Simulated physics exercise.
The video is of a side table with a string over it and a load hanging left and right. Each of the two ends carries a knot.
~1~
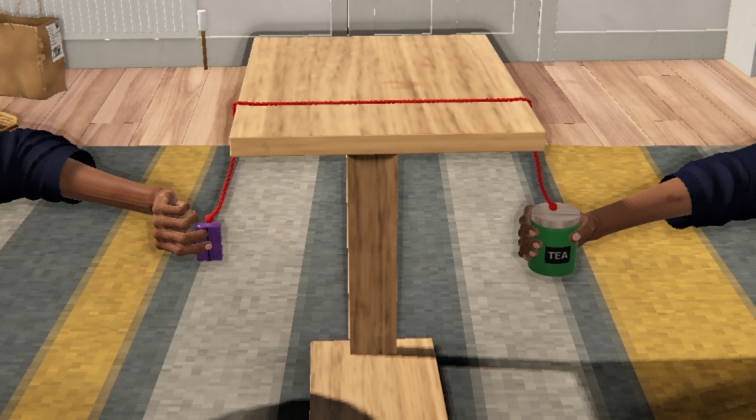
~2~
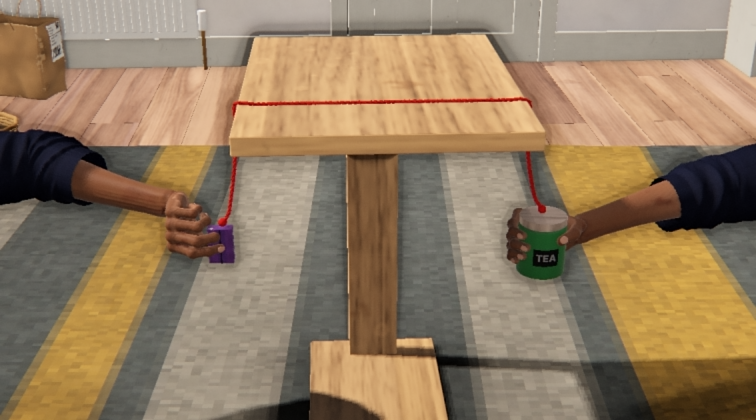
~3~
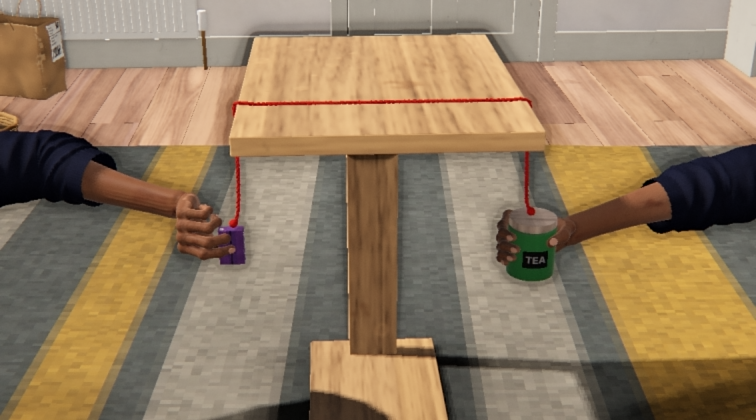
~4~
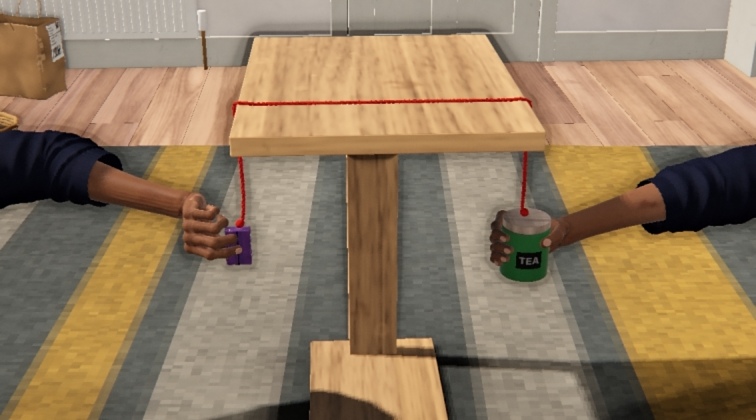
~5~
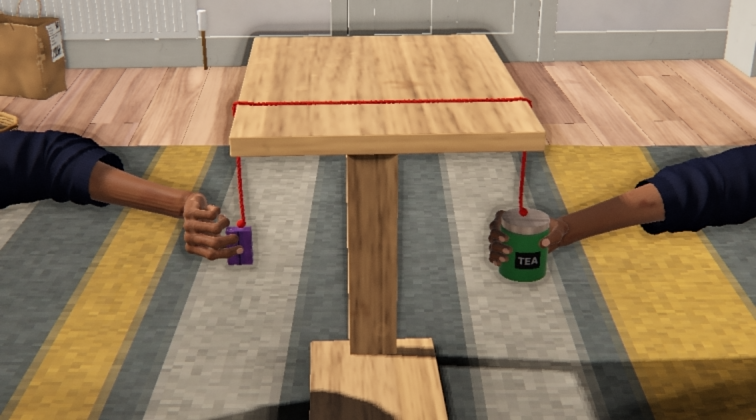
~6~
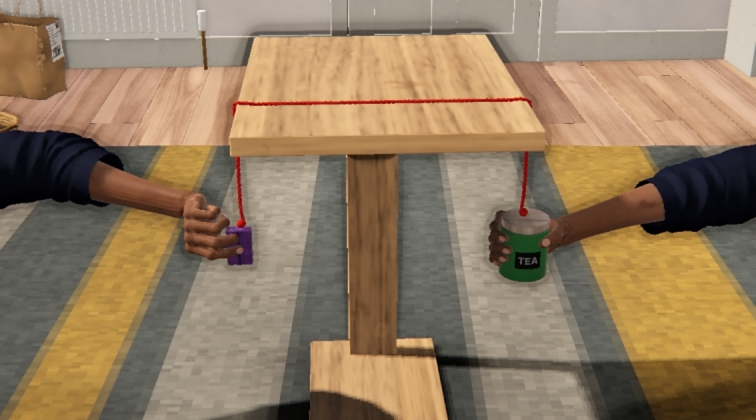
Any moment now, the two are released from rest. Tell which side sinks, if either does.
You'll see it move rightward.
Then, 0.40 s on from there, left matchbox pulled up onto the top; right jar lower near (512, 381).
Then, 0.72 s on from there, left matchbox down on the floor near (742, 394); right jar down on the floor.
In the end, left matchbox down on the floor; right jar down on the floor. The string slides rightwards.
